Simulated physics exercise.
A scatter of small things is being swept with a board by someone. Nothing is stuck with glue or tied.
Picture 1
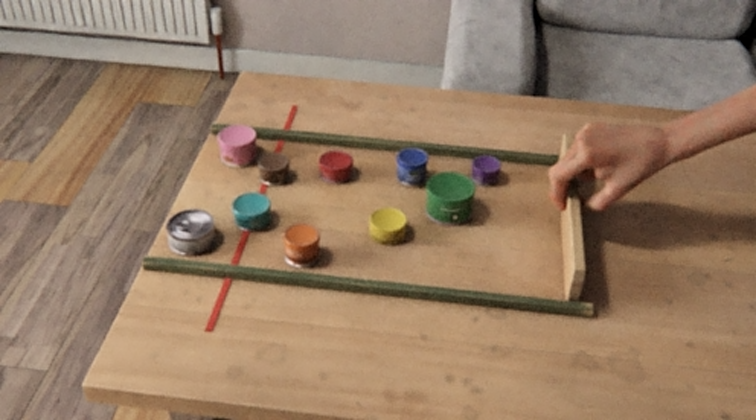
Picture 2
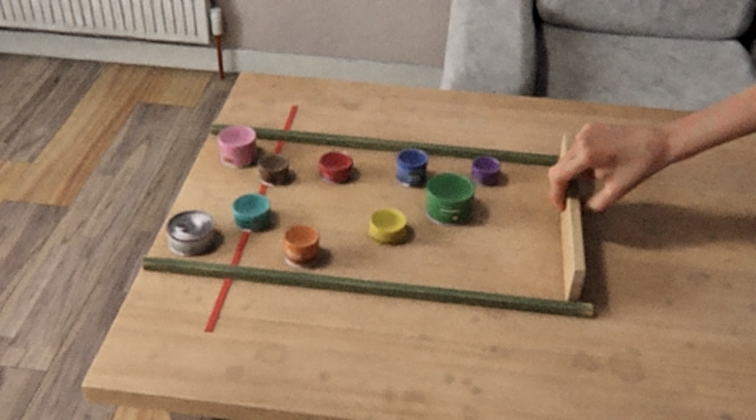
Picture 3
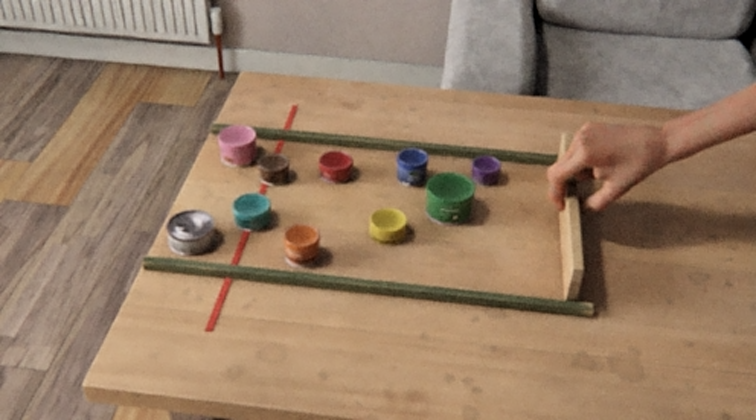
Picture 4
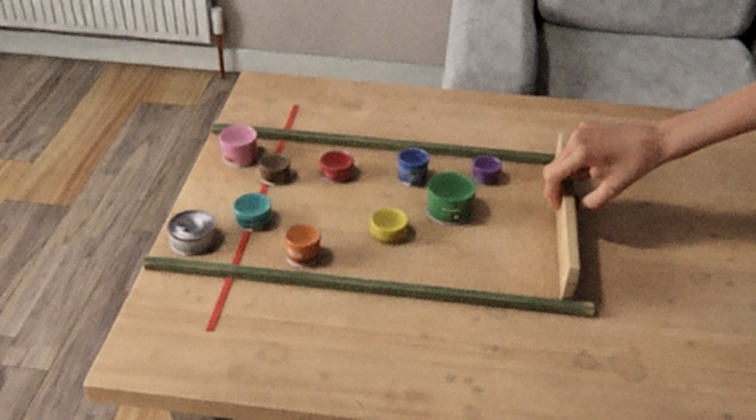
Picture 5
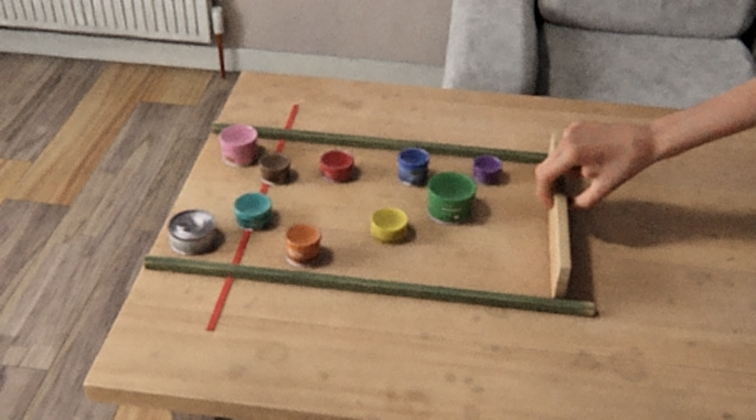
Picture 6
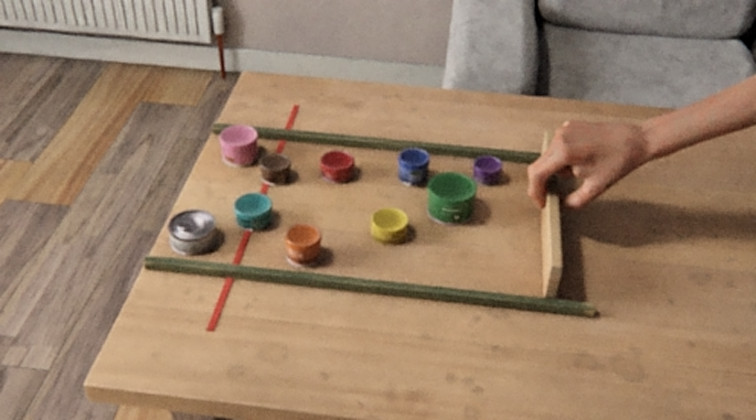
A hand slid an upright wooden board slightly left between two green rails on a table, while the small colourful pots scattered ahead of it, some near a red line of tape, stayed put.
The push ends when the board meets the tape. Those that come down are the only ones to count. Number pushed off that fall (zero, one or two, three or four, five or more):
Zero.
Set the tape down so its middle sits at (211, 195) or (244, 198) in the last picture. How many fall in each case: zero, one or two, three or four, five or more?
In order: 5 or more and one or two.
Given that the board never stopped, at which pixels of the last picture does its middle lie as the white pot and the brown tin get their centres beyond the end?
Roughly at (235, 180) and roughly at (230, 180).
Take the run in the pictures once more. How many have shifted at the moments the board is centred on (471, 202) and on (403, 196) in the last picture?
At first I count 2, and then 4.
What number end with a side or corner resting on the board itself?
The figure is 5.
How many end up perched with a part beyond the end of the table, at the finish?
1, I think.
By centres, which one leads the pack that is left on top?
That one is the pink tin.
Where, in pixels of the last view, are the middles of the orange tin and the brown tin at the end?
Final centres, in order: Near (224, 237), near (226, 163).
Early on, none off yet; white pot at rest near (193, 232); pink tin at rest near (239, 146); turquoise pot at rest near (253, 212).
A while later, none off yet; white pot at rest near (193, 232); pink tin at rest near (239, 146); turquoise pot at rest near (250, 212).
Finally, the number that fall off is zero.
